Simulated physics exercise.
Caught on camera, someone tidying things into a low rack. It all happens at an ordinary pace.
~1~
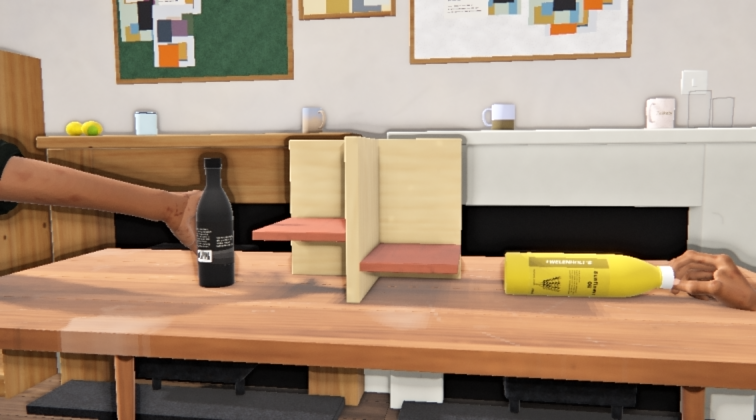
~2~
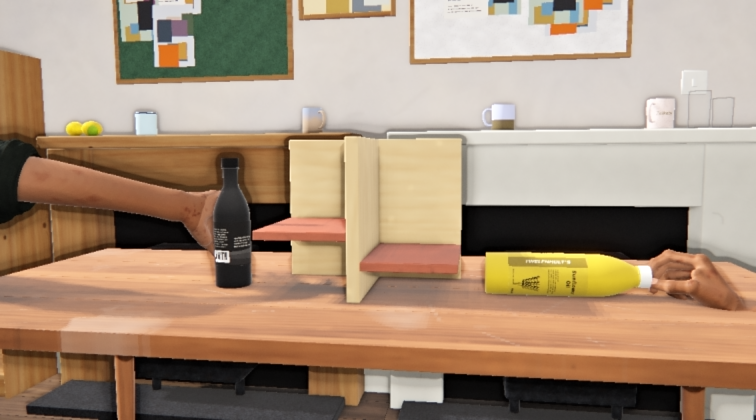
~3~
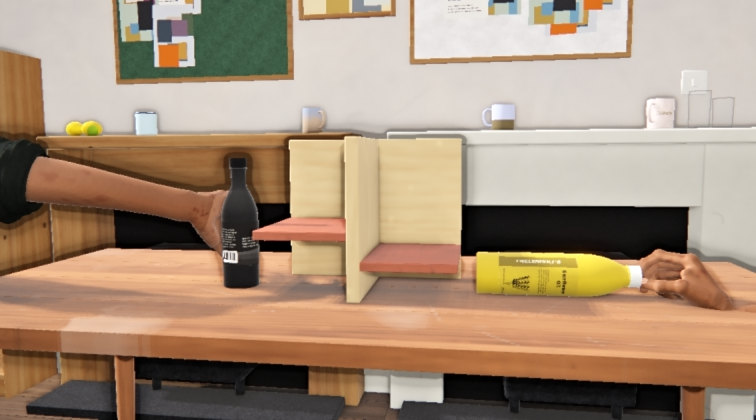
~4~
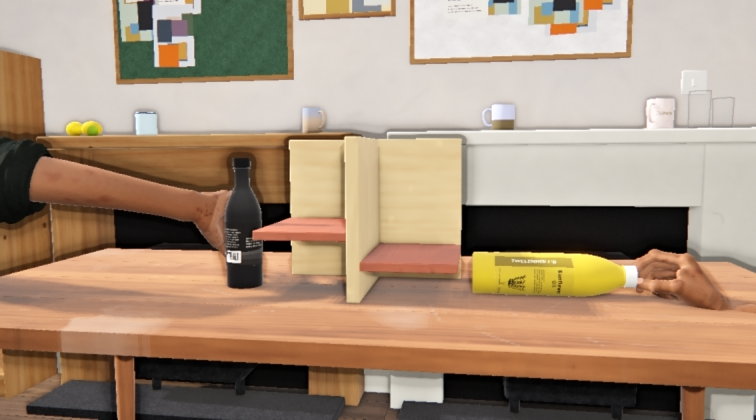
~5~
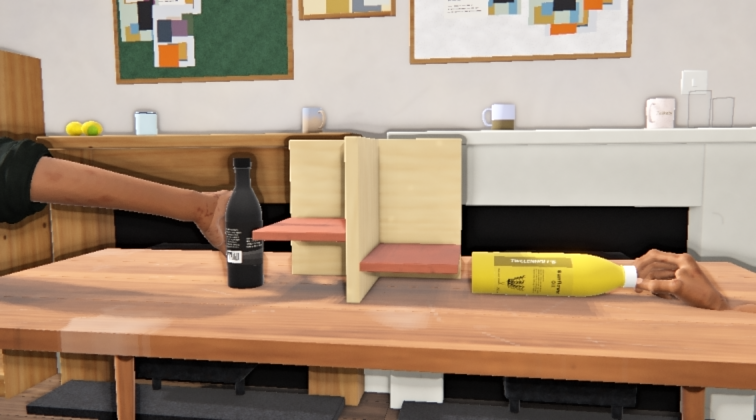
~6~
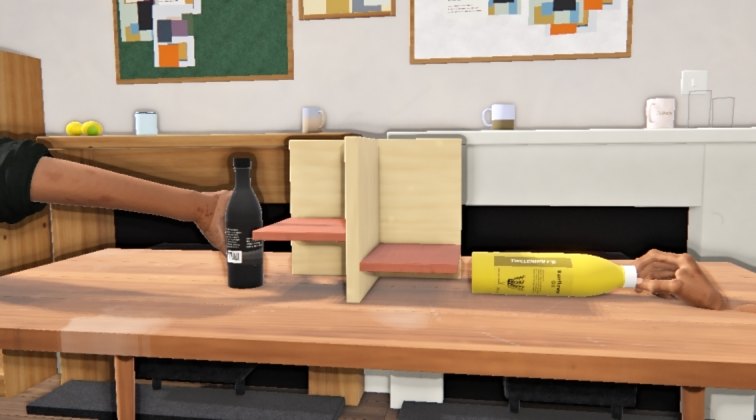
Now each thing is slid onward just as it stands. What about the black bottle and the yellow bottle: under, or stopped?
The black bottle stops at the shelf, the yellow bottle stops at the shelf.
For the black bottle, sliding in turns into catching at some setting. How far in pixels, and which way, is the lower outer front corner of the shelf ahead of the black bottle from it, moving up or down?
About 84 pixels up.
Then, 0.28 s later than the last frame, black bottle stopped at the opening near (256, 223); yellow bottle stopped at the opening near (538, 274).
When it is over, the black bottle catches on the edge, near (255, 223); the yellow bottle catches on the edge, near (538, 274).
